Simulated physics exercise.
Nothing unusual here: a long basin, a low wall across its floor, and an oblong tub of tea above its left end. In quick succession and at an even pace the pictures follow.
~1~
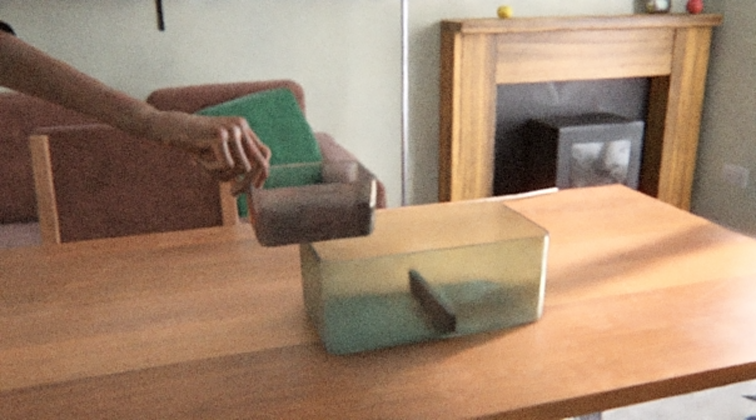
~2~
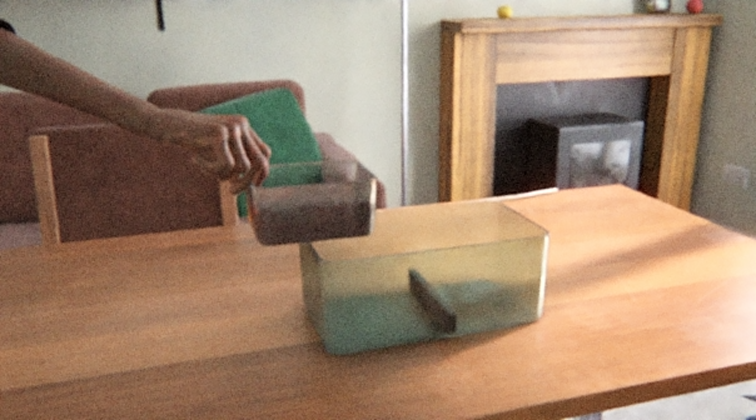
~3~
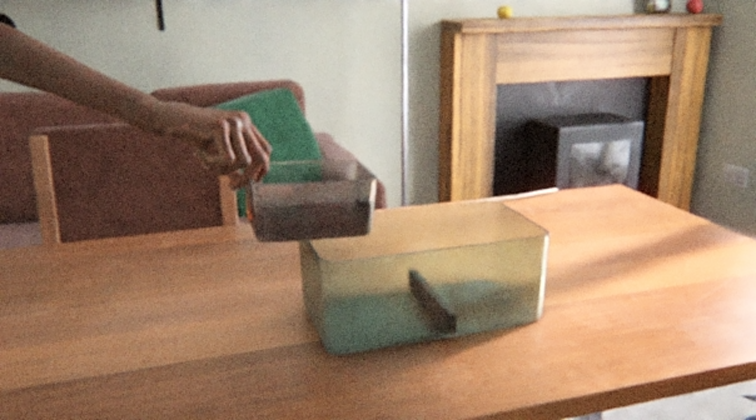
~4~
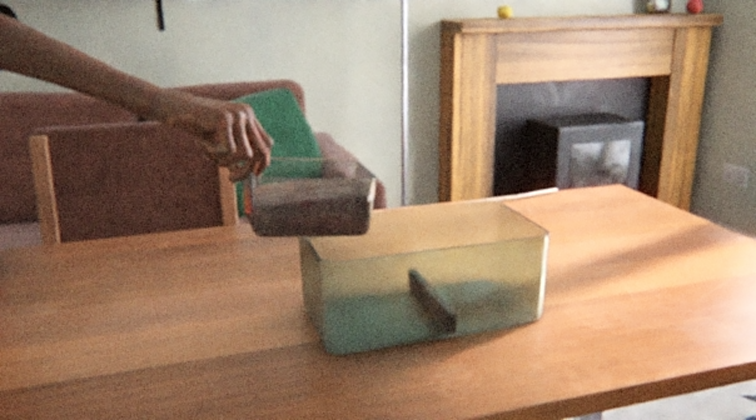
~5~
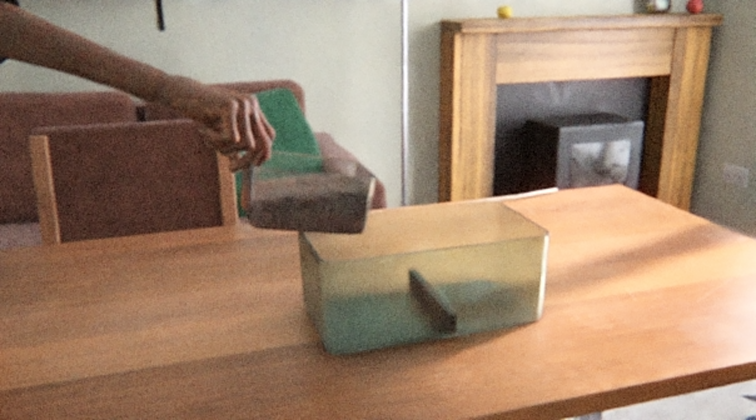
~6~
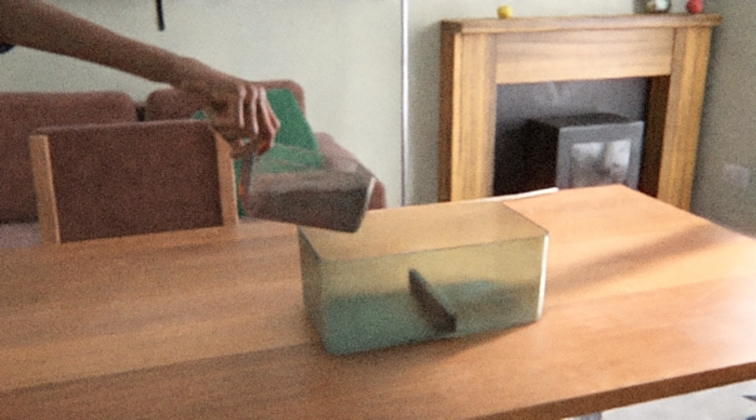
In a living room, a hand gradually tilting a small tub of tea rightward above a long clear basin on a wooden table.
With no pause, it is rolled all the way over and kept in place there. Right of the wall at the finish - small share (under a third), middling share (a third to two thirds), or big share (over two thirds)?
Middling.
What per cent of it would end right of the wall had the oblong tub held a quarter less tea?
Result: Around 45 per cent.
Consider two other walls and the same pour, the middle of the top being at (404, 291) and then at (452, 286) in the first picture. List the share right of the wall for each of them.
That'd be about 90 percent for the first and about 20 percent for the other.
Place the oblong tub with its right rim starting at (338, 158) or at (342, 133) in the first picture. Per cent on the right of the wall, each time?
Roughly 20 per cent, then roughly 40 per cent.
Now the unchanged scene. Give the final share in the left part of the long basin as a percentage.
Roughly 40 per cent.
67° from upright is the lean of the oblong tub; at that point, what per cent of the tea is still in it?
60 per cent or so.
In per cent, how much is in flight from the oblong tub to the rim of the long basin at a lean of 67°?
Around 30 in a hundred, more or less.
A moment on, the oblong tub is tipped part way and 62 per cent is still to pour, 6 is left of the wall and 0 right of it.
Next, the oblong tub is tipped on its side and 16 per cent is still to pour, 16 is left of the wall and 56 right of it.
Then the oblong tub is tipped on its side and 3 per cent is still to pour, 36 is left of the wall and 57 right of it.
Later the oblong tub is tipped on its side and 1 per cent is still to pour, 40 is left of the wall and 57 right of it.
At rest 41 per cent lies left of the wall, 57 right of it and 1 outside.
